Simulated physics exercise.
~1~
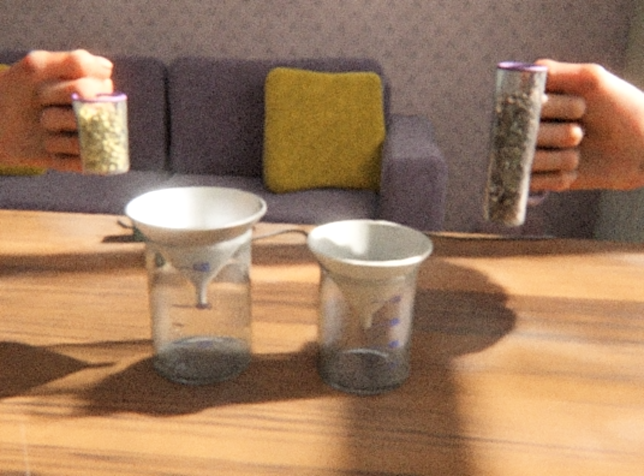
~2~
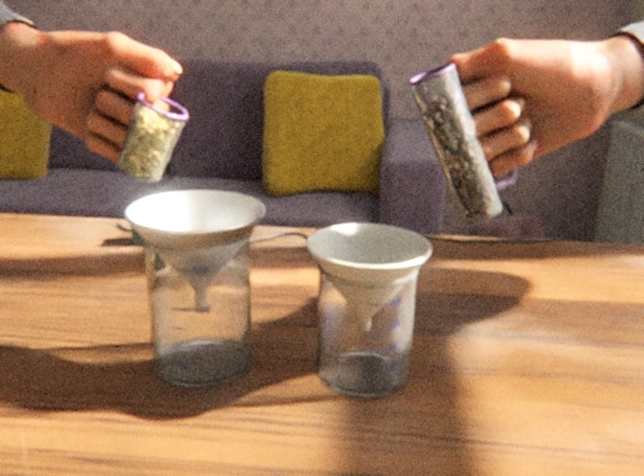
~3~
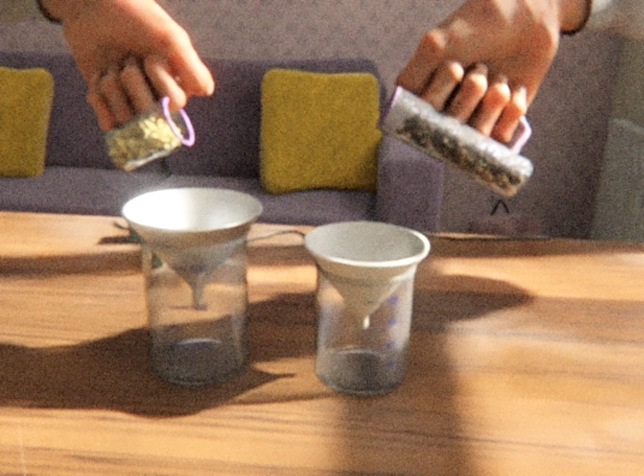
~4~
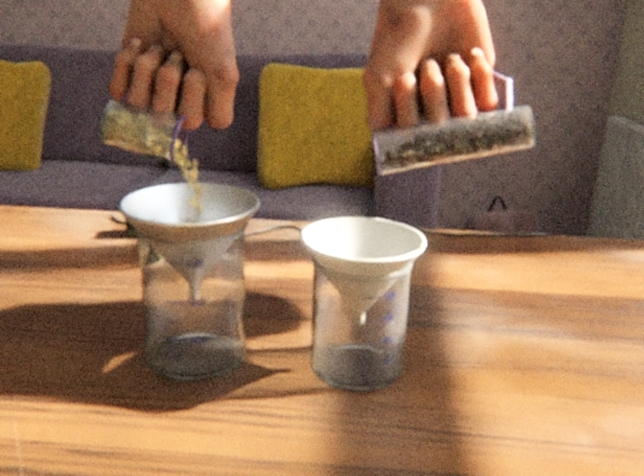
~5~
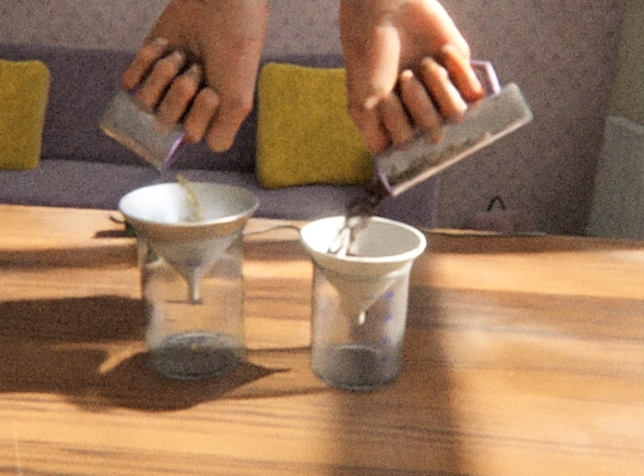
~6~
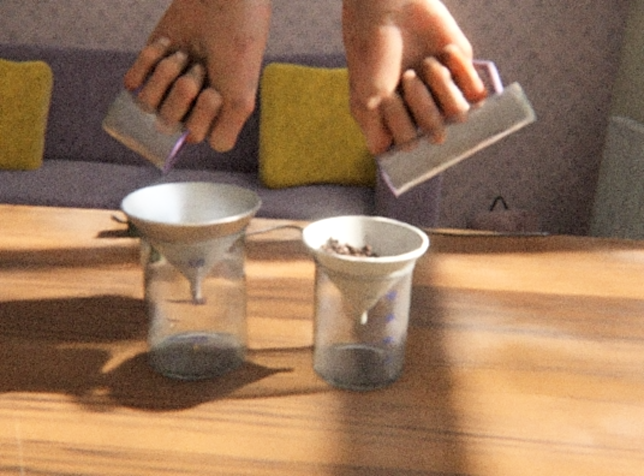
To begin with, two hands hold clear, purple-rimmed containers above a wooden table, the left one short with pale yellowish bits and the right one tall with dark bits. Below them stand two glass jars with white funnels, in front of a purple sofa with yellow cushions. The hands move inward and tip the containers onto their sides. The pale bits start spilling into the left funnel first, and then the dark bits tumble into the right one. Finally both containers are empty, with a dark heap stuck in the right funnel and the left funnel blocked too, leaving hardly anything in the jars.
